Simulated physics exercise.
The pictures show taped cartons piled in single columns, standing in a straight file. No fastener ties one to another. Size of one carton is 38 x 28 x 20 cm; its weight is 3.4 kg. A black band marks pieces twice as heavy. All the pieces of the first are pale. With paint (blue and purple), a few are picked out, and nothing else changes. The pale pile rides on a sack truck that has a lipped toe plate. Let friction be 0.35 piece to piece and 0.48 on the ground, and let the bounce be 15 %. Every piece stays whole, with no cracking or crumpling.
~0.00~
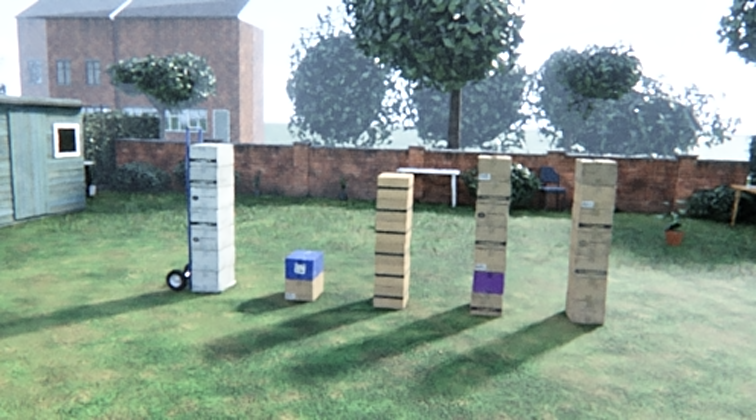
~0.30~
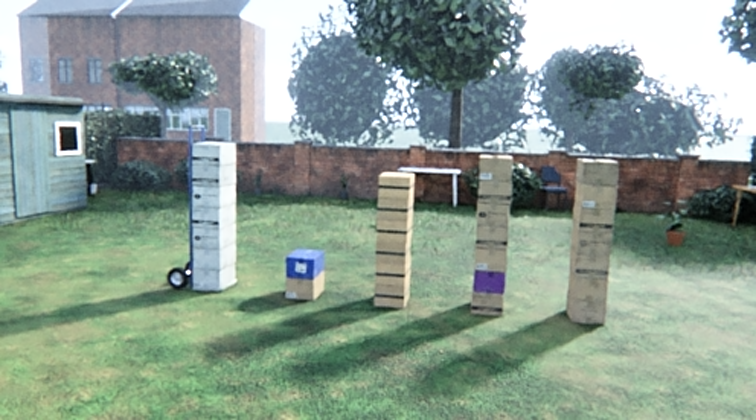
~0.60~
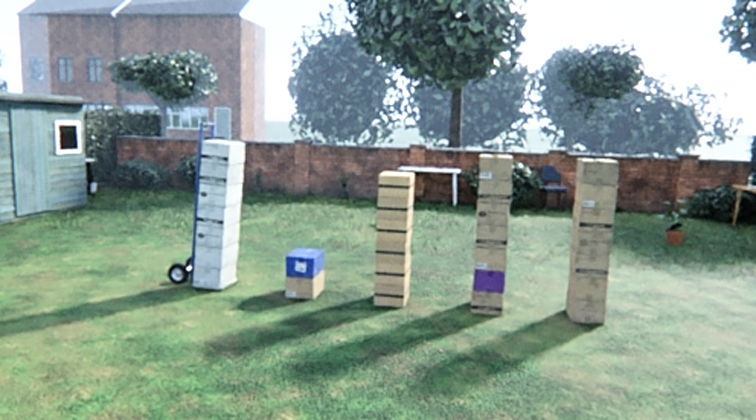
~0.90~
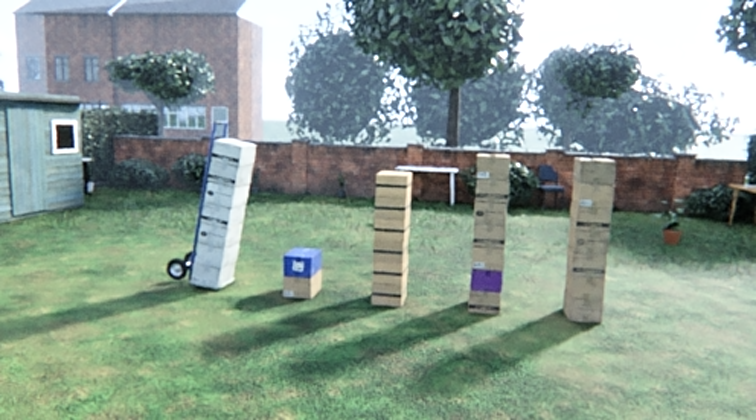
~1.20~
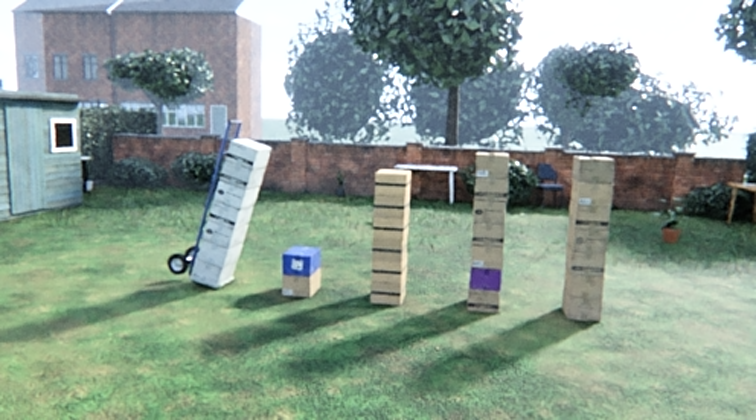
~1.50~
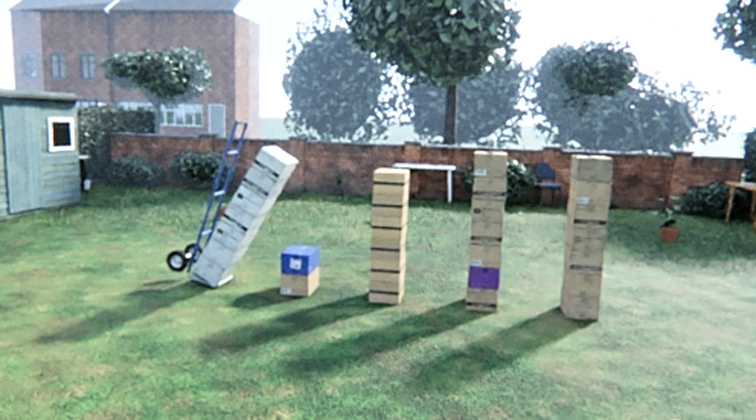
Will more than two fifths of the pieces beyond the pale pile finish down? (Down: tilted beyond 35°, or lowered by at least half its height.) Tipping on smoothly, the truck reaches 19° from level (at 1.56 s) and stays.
No, fewer than two fifths do.
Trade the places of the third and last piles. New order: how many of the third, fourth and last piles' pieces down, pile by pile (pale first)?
Pile by pile, you'd see third at 0, fourth at 0 and last at 0 down.
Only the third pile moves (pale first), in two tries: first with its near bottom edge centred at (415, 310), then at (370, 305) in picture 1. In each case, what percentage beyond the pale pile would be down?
I'd say close to 0 percent, then close to 0 percent.
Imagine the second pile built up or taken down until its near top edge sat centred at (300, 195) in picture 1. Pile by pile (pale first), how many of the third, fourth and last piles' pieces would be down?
Result: Third pile 6, fourth pile 6, last pile 6.
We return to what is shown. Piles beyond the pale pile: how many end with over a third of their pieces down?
Tally: 0.
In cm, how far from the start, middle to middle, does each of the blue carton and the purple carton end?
The blue one ends 10 cm from its start and the purple one 0 cm.
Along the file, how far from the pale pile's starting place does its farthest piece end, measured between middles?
I'd put it at close to 160 cm.
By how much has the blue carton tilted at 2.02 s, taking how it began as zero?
0°.
Around 1.60 s, 7 of the pale pile down; none of the 22 other cartons down.
Around 2.02 s, 7 of the pale pile down; none of the 22 other cartons down, 5 disturbed; blue carton displaced 44 mm.
Finally (2.8 s), 7 of the pale pile down; none of the 22 other cartons down, 4 disturbed; blue carton displaced 56 mm; purple carton unmoved. That is 0 per cent. Seen by the last camera, middles, blue carton near (306, 260), purple carton near (484, 273).
